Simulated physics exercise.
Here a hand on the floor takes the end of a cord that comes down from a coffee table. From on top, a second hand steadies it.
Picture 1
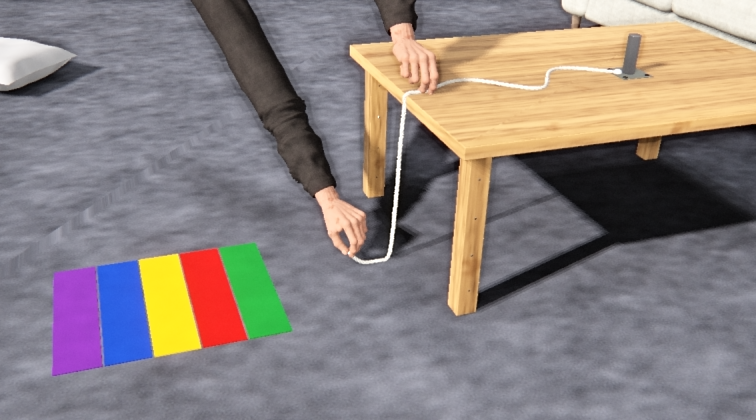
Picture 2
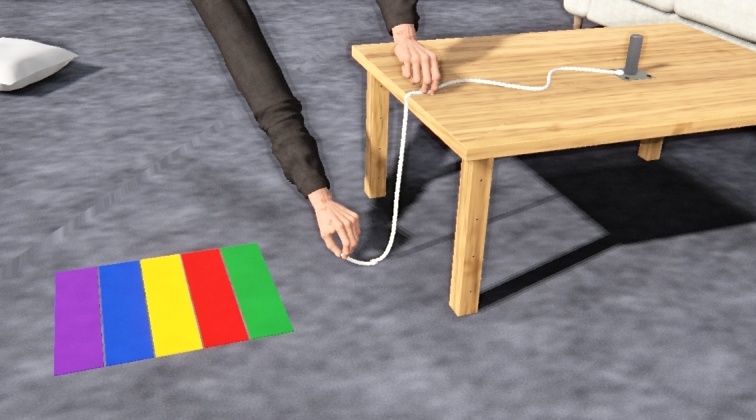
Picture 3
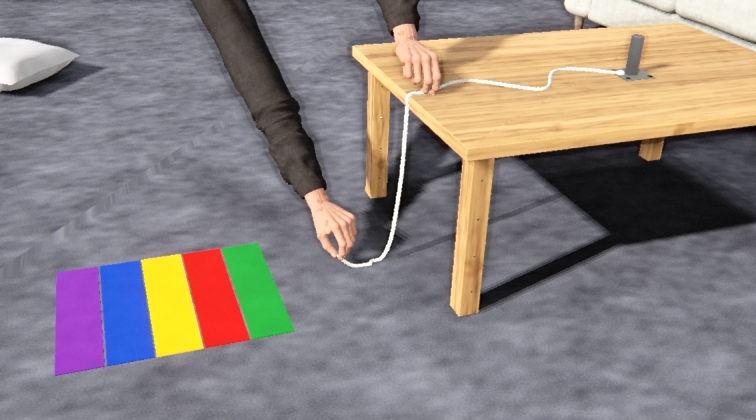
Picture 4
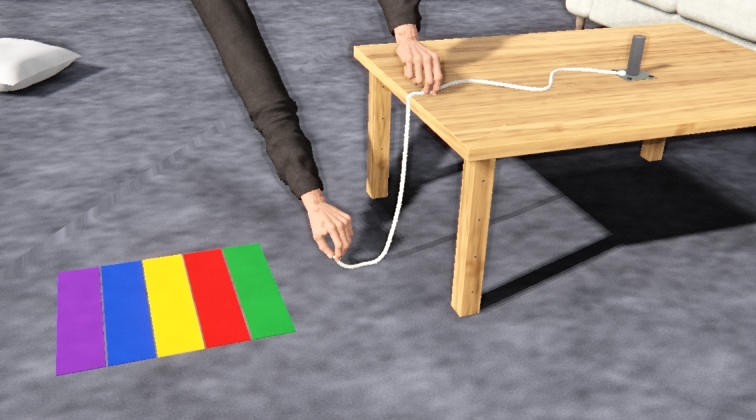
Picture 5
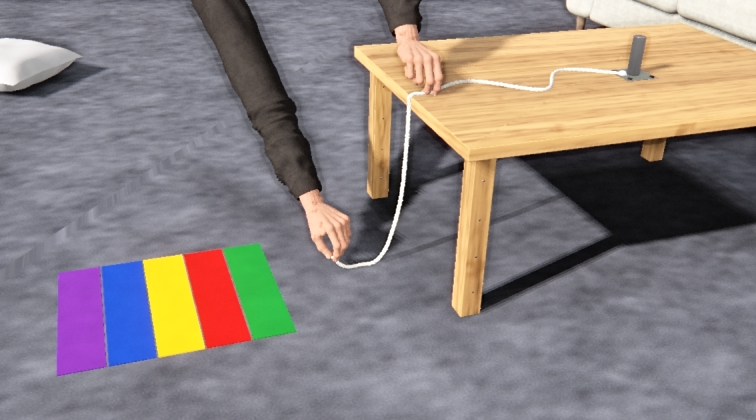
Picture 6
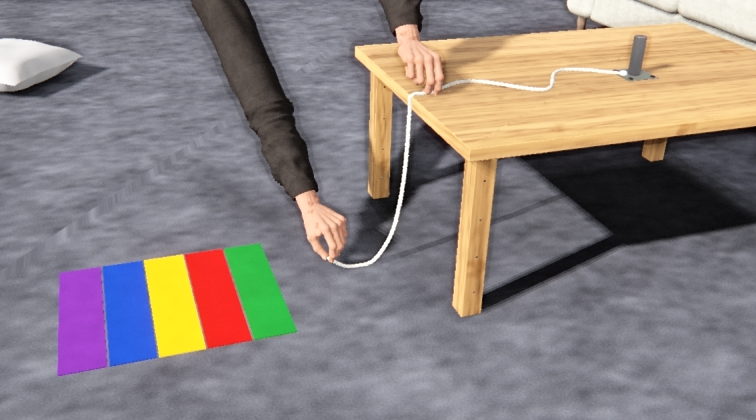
A hand near the floor held the end of a white cord hanging from a wooden coffee table and drew it slightly left, while the other hand stayed on the cord at the table's edge.
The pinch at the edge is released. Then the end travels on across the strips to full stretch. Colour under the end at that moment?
Yellow.
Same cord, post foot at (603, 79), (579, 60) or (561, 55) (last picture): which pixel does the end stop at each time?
In order, near (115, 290), (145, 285) and (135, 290).
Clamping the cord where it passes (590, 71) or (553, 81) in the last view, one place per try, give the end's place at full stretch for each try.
About (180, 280) and (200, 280).
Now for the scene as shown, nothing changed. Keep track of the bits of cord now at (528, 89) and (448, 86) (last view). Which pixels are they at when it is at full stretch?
At (490, 87), then (408, 99).
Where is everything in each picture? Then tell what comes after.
The first frame shows end (349, 253); green (264, 316); red (220, 324); yellow (174, 332); blue (126, 341); purple (77, 350).
The second frame shows end (342, 254); cord through (584, 70) (549, 84) (479, 81) (417, 94) (400, 172) (391, 243).
The third frame shows end (338, 255).
The fourth frame shows end (335, 256); cord through (586, 70) (551, 85) (481, 82) (419, 94) (404, 172) (389, 244).
The fifth frame shows end (333, 257).
The sixth frame shows end (329, 258); cord through (587, 70) (552, 85) (482, 82) (420, 94) (405, 172) (387, 244).
Soon after, end near (246, 271); over green.
After that, end near (199, 278); over red.
At the stop, end near (170, 283); over yellow. The end stops over the yellow strip.
